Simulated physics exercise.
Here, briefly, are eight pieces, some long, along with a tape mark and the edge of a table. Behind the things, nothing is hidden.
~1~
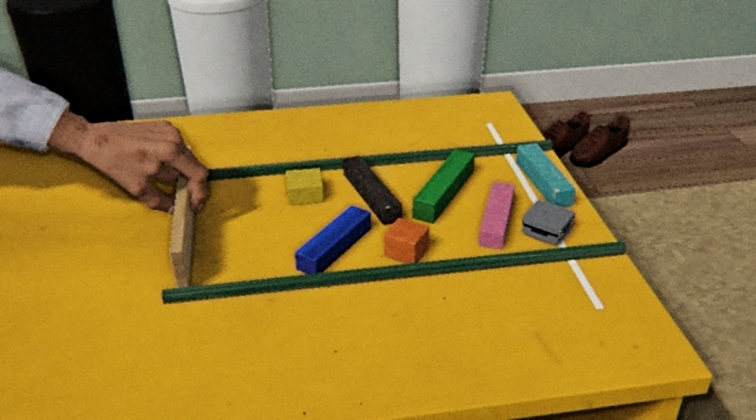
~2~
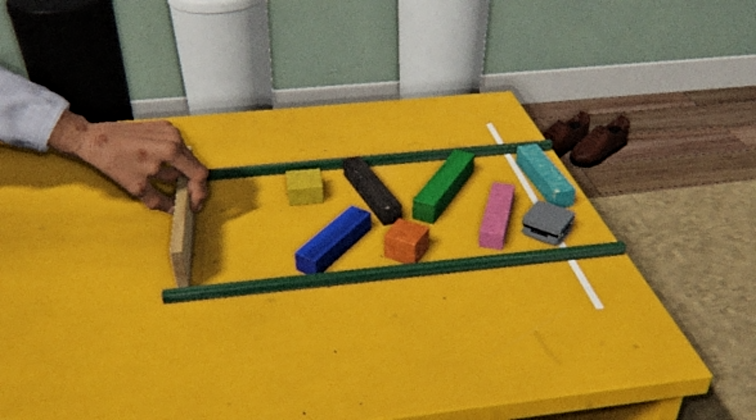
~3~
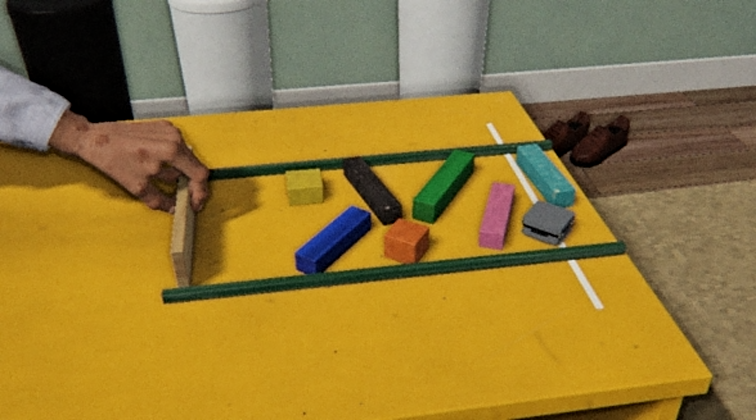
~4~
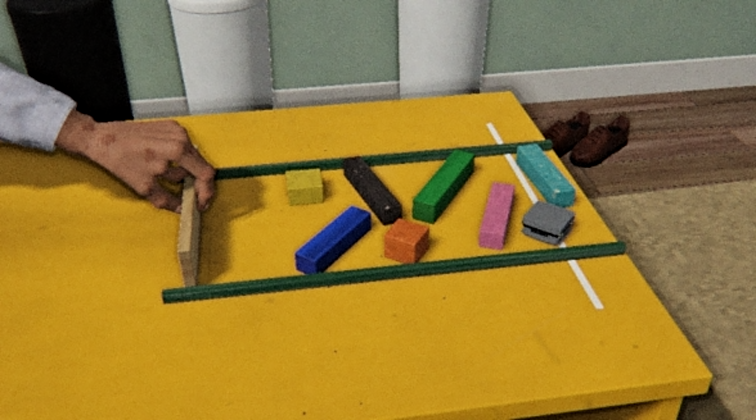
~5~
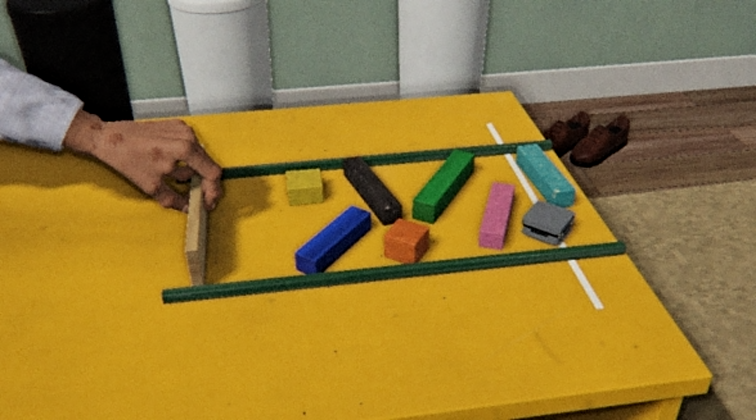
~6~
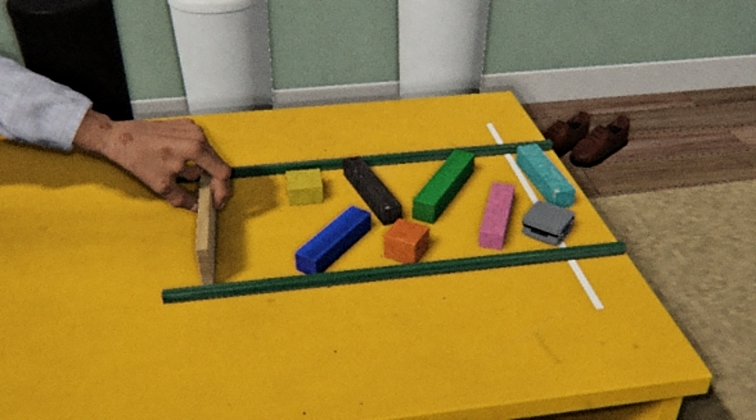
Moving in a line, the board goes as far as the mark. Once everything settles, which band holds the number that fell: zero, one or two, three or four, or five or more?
It is in the band three or four.
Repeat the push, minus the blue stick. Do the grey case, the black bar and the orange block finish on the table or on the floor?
Final state: Grey case off, black bar in place, orange block in place.
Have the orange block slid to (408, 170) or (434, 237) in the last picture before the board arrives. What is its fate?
The orange block would drop away in the first case and stay in place in the second.
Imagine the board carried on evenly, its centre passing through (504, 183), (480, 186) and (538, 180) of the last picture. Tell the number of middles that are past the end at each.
2; 0; 4.
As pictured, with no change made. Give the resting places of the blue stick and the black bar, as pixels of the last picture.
The blue stick settles near (562, 216); as for the black bar, near (570, 172).
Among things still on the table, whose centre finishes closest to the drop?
It's the black bar that ends up nearest.
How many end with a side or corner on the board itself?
Count recorded: 2.
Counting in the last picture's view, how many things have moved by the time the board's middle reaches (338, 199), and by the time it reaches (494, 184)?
First 3, then 8.
A little later, none off yet; turquoise bar at rest near (544, 175); grey case at rest near (547, 225); pink bar at rest near (497, 214).
When it is over, the number that fall off is three or four; down, green stick, pink bar, grey case and turquoise bar.
